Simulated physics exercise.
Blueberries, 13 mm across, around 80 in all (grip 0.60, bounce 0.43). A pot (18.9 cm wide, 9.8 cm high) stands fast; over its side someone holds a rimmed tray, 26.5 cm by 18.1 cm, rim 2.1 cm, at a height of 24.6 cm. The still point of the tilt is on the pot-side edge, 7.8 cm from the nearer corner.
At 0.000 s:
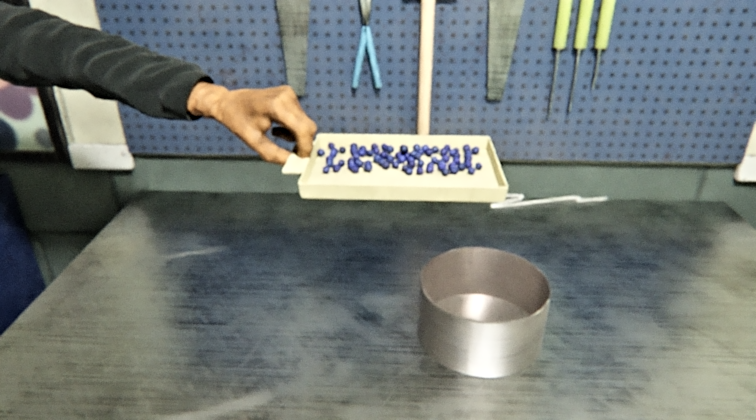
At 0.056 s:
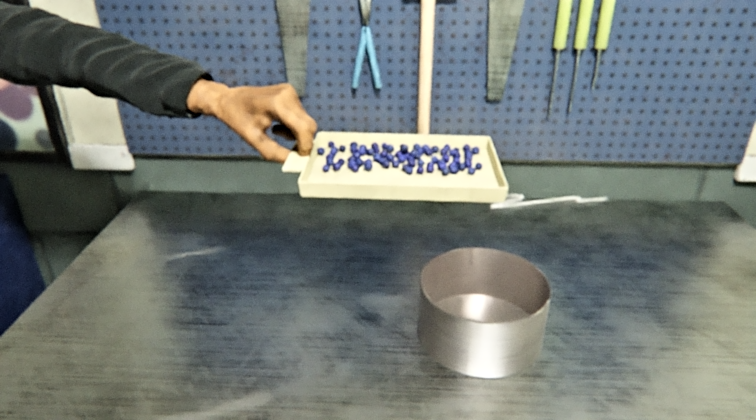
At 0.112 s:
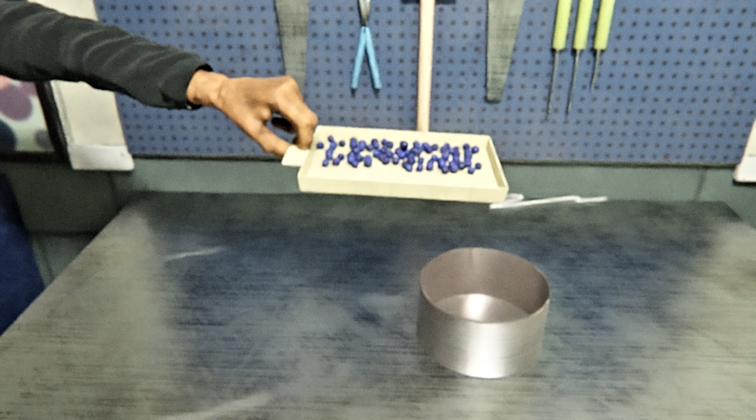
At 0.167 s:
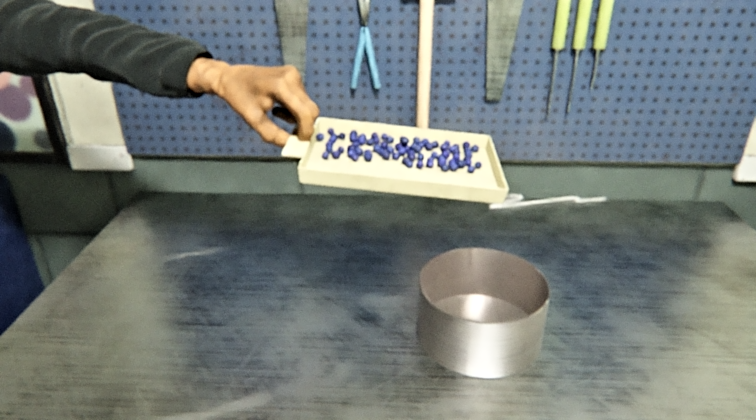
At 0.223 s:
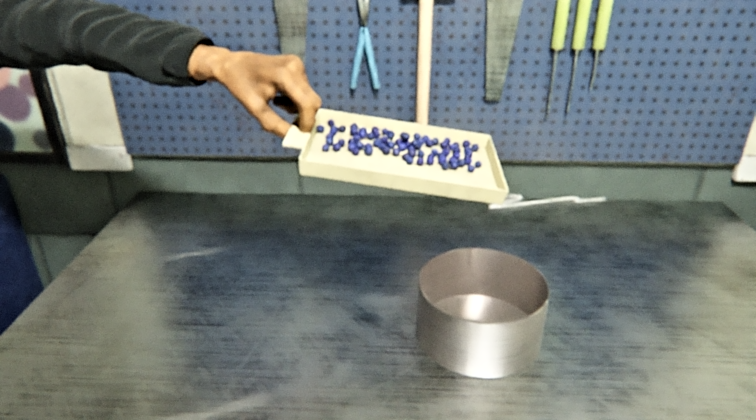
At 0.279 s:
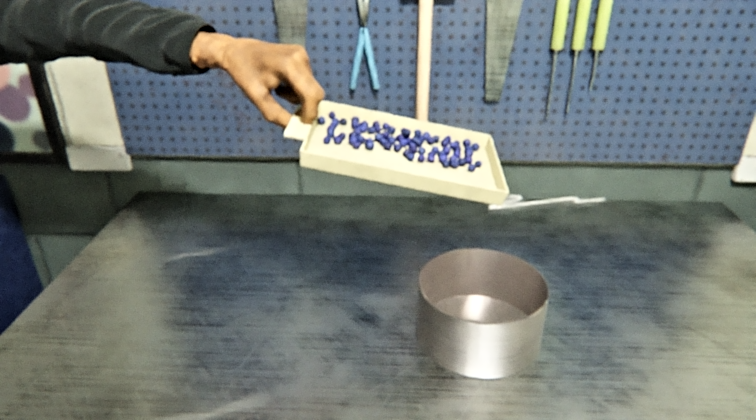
A hand held a cream tray of small dark blue pieces above and beside a round metal pot, then raised the left end so the tray slanted down to the right while the pieces stayed spread across it.
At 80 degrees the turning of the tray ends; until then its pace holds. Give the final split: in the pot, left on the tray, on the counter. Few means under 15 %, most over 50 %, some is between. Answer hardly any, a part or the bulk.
Pot: Hardly any, tray: The bulk, counter: Hardly any.
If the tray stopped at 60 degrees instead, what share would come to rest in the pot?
It would be near 0 per cent.
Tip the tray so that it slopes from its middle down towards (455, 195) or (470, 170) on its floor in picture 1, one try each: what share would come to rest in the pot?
About 5 and 0 per cent.
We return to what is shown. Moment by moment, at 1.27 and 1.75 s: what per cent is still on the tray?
In turn: 100, 100.
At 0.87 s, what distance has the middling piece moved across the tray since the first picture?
Some 10 cm.
Then, at 0.87 s, tilt 44 degrees; the tray holds 100 %, the pot 0 %.
After 1.27 s, tilt 65 degrees; the tray holds 100 %, the pot 0 %.
Then, at 1.75 s, tilt 80 degrees; the tray holds 100 %, the pot 0 %.
In the end, at 2.5 s, pot 5 %, tray 95 %, counter 0 %.
